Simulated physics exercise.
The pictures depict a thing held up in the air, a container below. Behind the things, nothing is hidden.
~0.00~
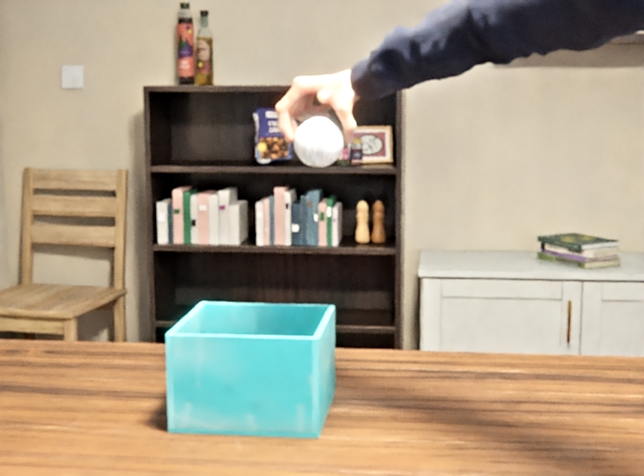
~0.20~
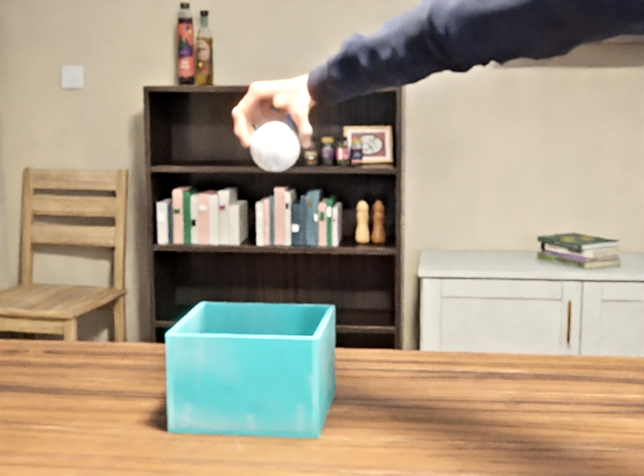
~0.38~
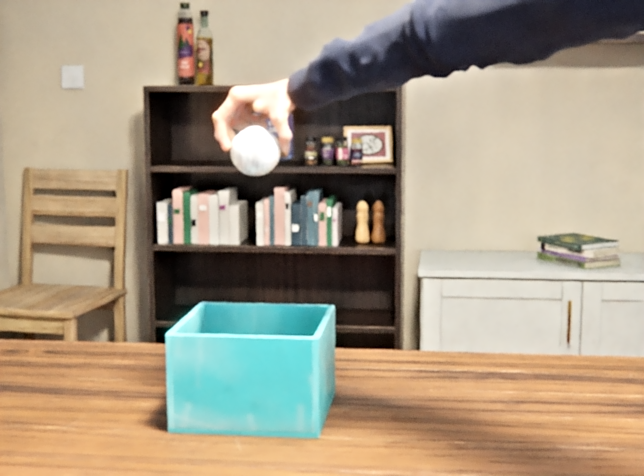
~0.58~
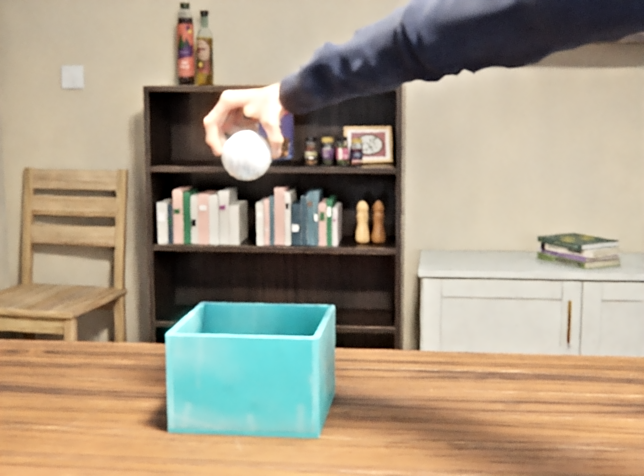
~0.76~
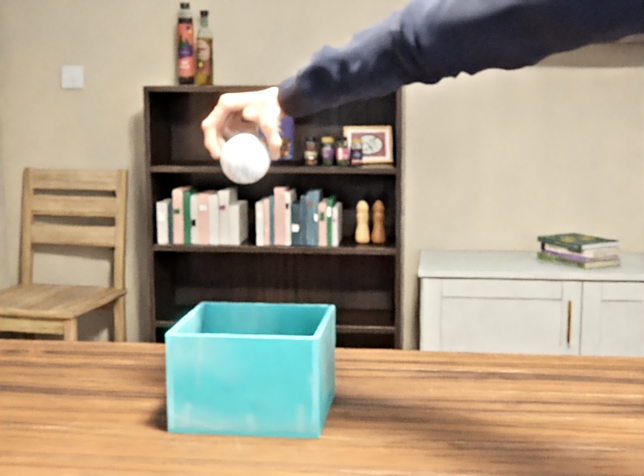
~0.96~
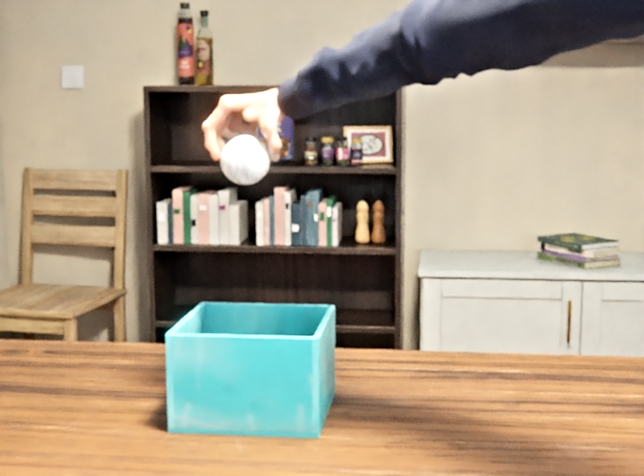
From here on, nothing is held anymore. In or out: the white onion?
Result: A hit.
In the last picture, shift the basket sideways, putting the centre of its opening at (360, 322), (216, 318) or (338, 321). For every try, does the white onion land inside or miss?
For the white onion, first it never enters, then it is captured, and last it never enters.
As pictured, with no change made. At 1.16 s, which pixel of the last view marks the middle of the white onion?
Near (246, 248).
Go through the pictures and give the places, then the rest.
In the first frame, still on the way; white onion (318, 142); basket (256, 366).
In the second frame, still on the way; white onion (275, 147); basket (256, 366).
In the third frame, still on the way; white onion (255, 151); basket (256, 366).
In the fourth frame, still on the way; white onion (246, 156); basket (256, 366).
In the fifth frame, still on the way; white onion (245, 159); basket (256, 366).
In the sixth frame, in place, still held; white onion (245, 160); basket (256, 366).
Around 1.16 s, white onion in the air near (246, 248).
Finally (2.2 s), the white onion drops into the container, near (248, 384).
